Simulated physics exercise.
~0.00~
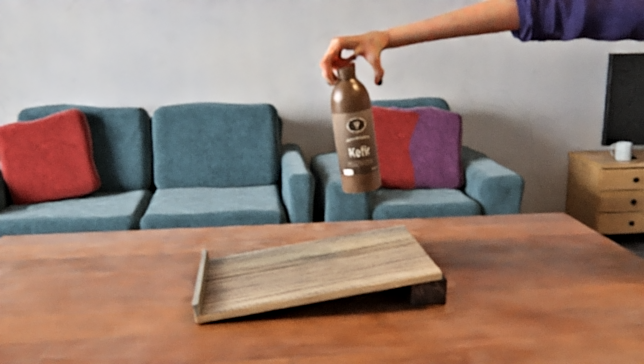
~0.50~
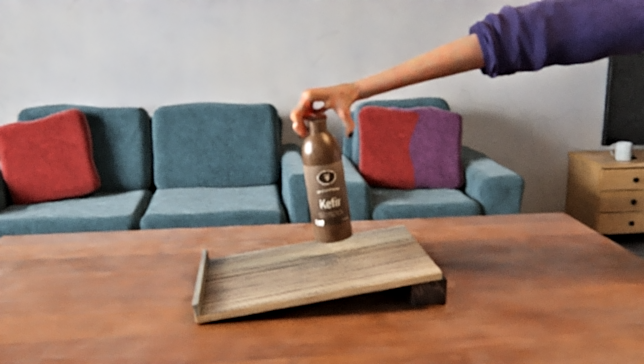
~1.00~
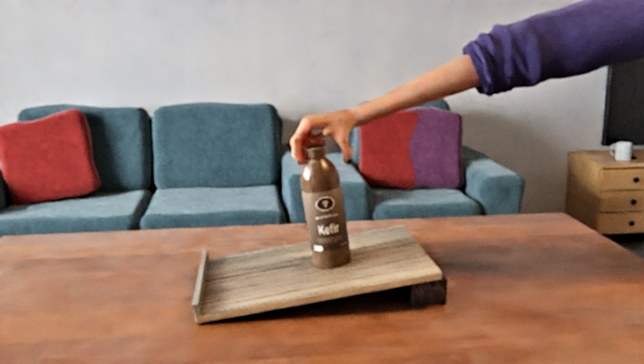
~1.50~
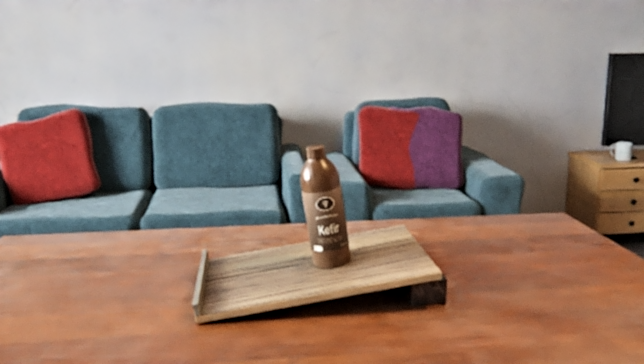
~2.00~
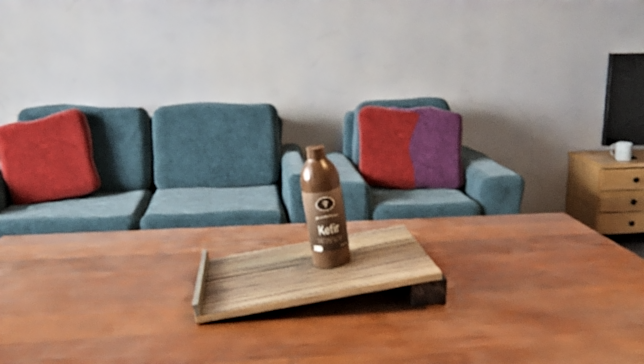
A hand lowers a brown bottle onto a tilted wooden board, withdraws, and it stays put.
